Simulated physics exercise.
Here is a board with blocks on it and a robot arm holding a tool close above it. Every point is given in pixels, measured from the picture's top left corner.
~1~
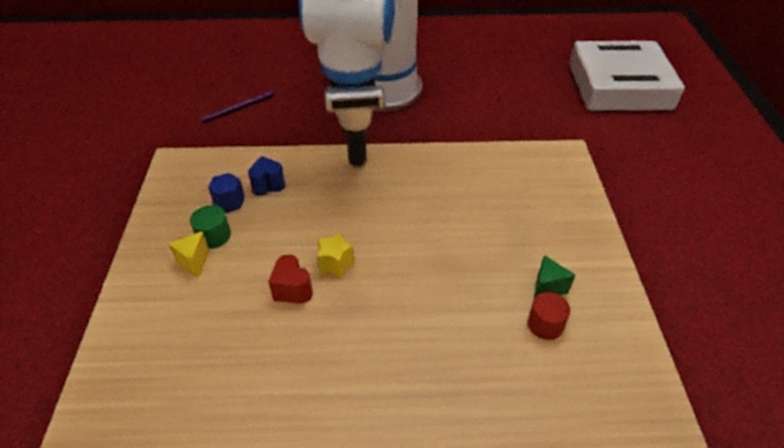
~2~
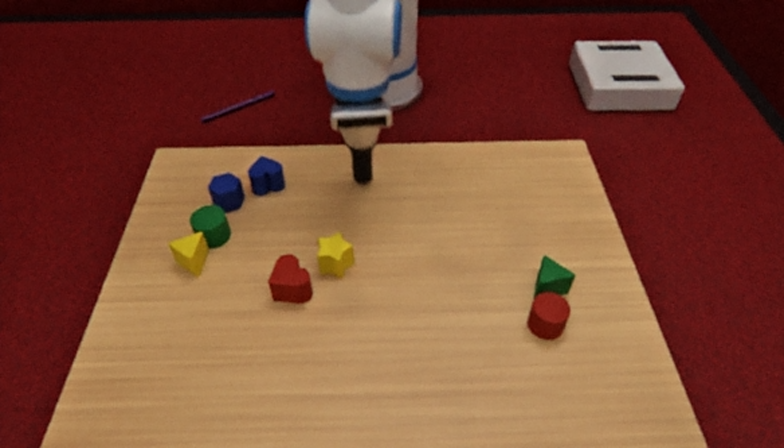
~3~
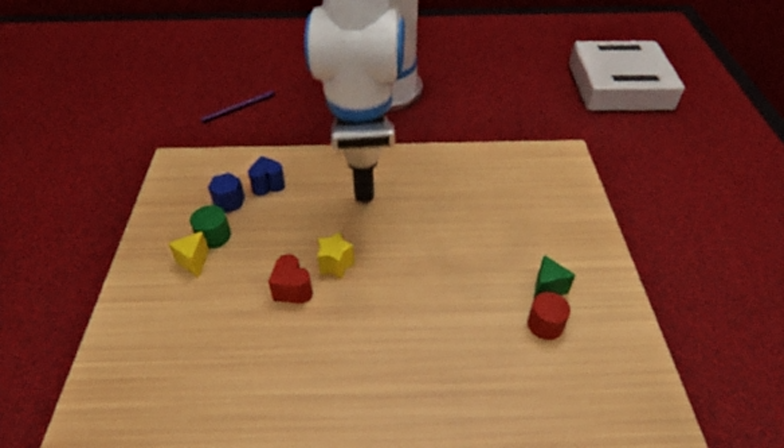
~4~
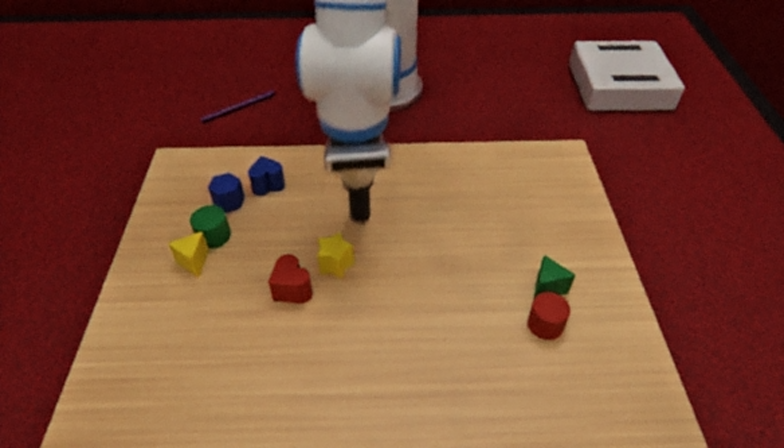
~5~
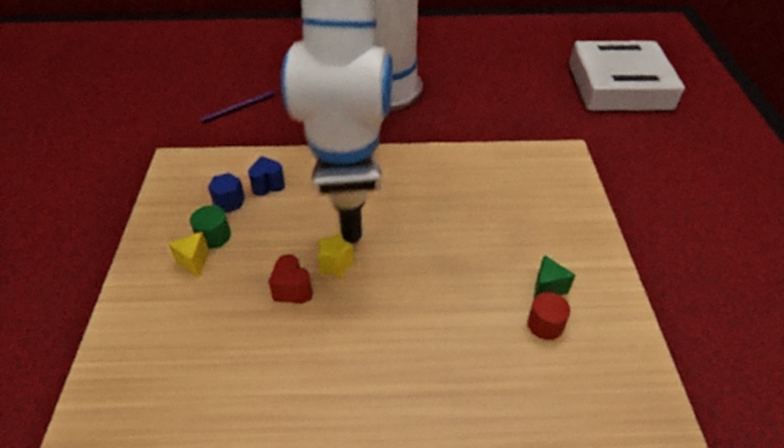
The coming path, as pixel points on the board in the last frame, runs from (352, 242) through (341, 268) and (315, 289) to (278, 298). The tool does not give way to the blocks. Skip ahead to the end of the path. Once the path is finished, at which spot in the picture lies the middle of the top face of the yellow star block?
The centre of its top face lies at (253, 296).
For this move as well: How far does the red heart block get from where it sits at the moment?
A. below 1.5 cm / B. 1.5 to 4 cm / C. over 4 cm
Correct choice: C.
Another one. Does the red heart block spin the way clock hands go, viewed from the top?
The answer is yes.
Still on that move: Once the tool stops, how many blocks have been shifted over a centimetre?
Total: Two.
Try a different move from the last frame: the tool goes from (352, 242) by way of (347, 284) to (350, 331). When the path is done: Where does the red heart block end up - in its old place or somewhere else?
The red heart block will stay where it stands.
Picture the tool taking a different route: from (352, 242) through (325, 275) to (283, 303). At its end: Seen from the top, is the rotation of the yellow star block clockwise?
I believe not.
The first path, step by step. One third of the way, tool at (341, 262); red heart block at (285, 273); yellow star block at (320, 263).
Two thirds of the way, tool at (313, 283); red heart block at (255, 287), turned 35° clockwise; yellow star block at (289, 285).
At the end, tool at (277, 292); red heart block at (218, 303), turned 25° clockwise; yellow star block at (253, 296).
